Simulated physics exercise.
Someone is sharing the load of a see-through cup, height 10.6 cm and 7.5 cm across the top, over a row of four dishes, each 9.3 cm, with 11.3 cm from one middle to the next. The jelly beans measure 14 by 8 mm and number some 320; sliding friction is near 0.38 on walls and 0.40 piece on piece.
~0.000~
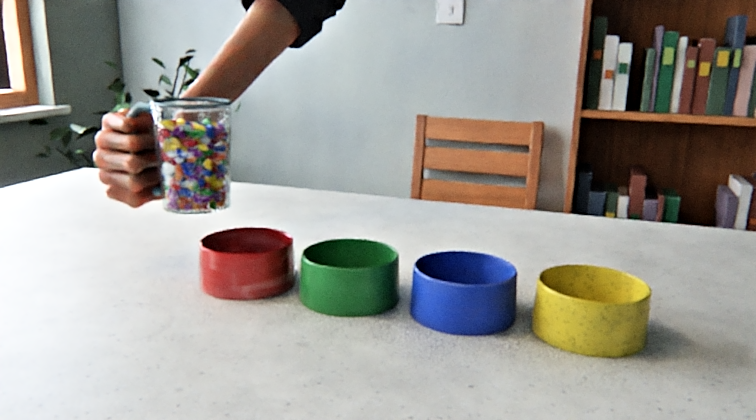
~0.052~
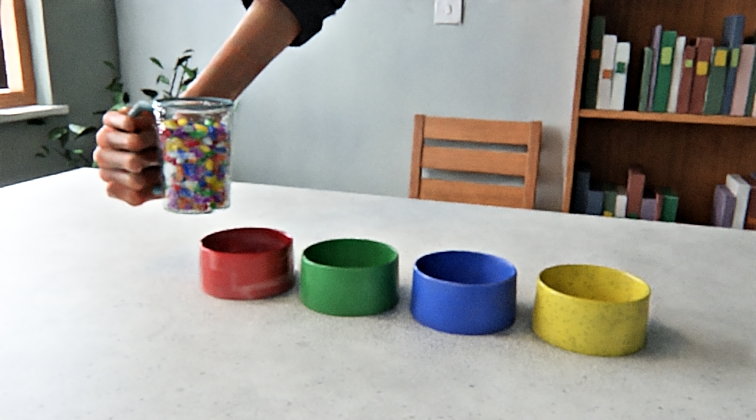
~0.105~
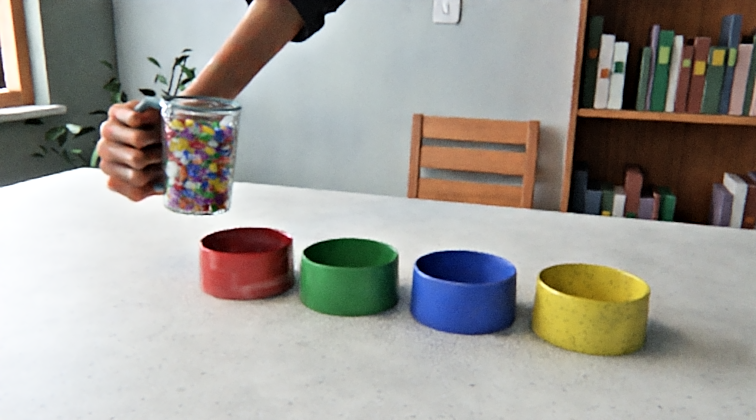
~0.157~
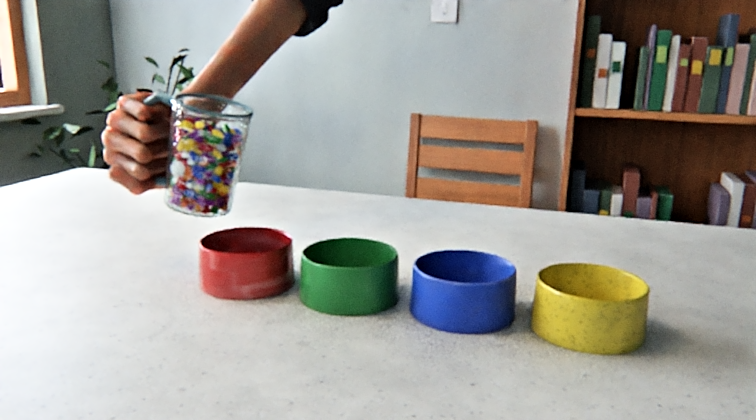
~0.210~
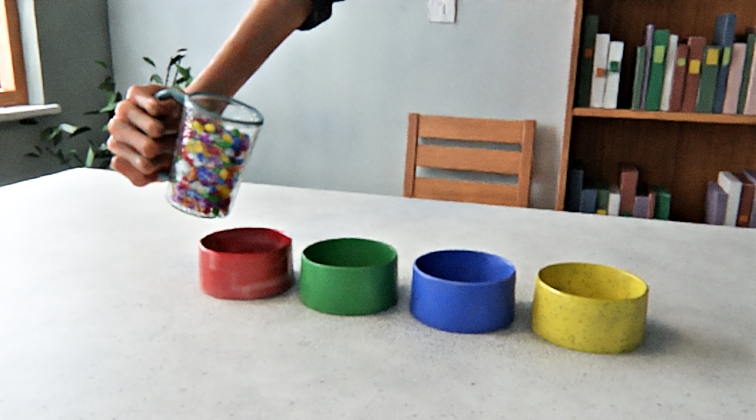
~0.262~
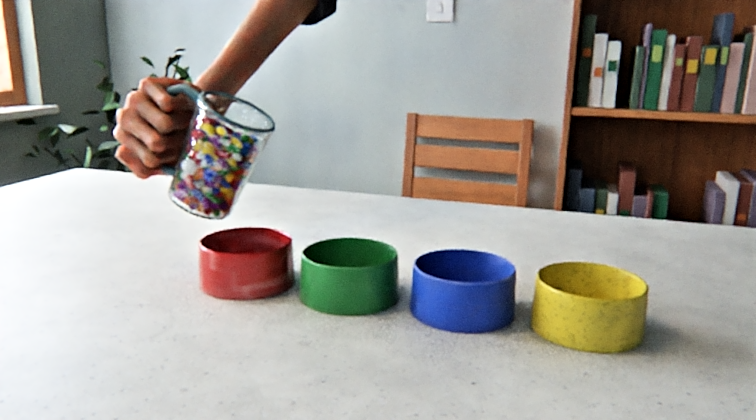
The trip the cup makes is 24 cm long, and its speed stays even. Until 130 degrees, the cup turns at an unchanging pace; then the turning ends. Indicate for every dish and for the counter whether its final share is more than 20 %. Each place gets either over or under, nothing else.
Here is the list: Red under, blue under, green over, yellow under, counter over.
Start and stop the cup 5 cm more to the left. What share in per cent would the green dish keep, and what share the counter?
Green: 90, counter: 10.
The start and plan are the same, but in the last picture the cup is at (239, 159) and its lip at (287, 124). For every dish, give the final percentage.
Red 0, blue 90, green 0, yellow 0.
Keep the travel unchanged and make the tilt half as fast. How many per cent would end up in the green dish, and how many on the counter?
Then the green dish would get 0 and the counter 0.
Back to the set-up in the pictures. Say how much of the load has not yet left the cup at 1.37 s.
About 0 %.
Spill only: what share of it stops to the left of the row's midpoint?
Roughly 40 %.
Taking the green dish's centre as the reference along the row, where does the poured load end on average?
About 4 cm, toward higher x.
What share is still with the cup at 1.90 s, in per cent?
Approx. 0 % - an estimate.
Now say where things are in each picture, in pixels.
In the first frame, cup at (194, 155), tilt 0 degrees, lip at (224, 104), moved 0.0 cm; middle of the pieces at (198, 164); red dish at (247, 241); green dish at (350, 253); blue dish at (465, 268); yellow dish at (593, 283).
In the second frame, cup at (196, 155), tilt 1 degrees, lip at (227, 106), moved 0.2 cm; middle of the pieces at (199, 164).
In the third frame, cup at (200, 155), tilt 6 degrees, lip at (235, 109), moved 0.7 cm; middle of the pieces at (203, 165).
In the fourth frame, cup at (206, 156), tilt 13 degrees, lip at (247, 115), moved 1.4 cm; middle of the pieces at (208, 166).
In the fifth frame, cup at (212, 157), tilt 20 degrees, lip at (258, 123), moved 2.2 cm; middle of the pieces at (213, 167).
In the sixth frame, cup at (219, 157), tilt 27 degrees, lip at (269, 130), moved 3.0 cm; middle of the pieces at (219, 167); red dish at (246, 241); green dish at (350, 252); blue dish at (464, 266); yellow dish at (591, 280). Its pace works out near 130 degrees a second; the hand travels 15 cm a second.
After 0.93 s, tilt 115 degrees; cup holds 85 %, green 15 %.
After 1.37 s, tilt 130 degrees; cup holds 0 %, blue 5 %, green 60 %.
Then, at 1.90 s, tilt 130 degrees; cup holds 0 %, blue 5 %, green 60 %.
By 2.5 s all is still; red 0 %, blue 5 %, green 60 %, yellow 0 %, counter 35 %.
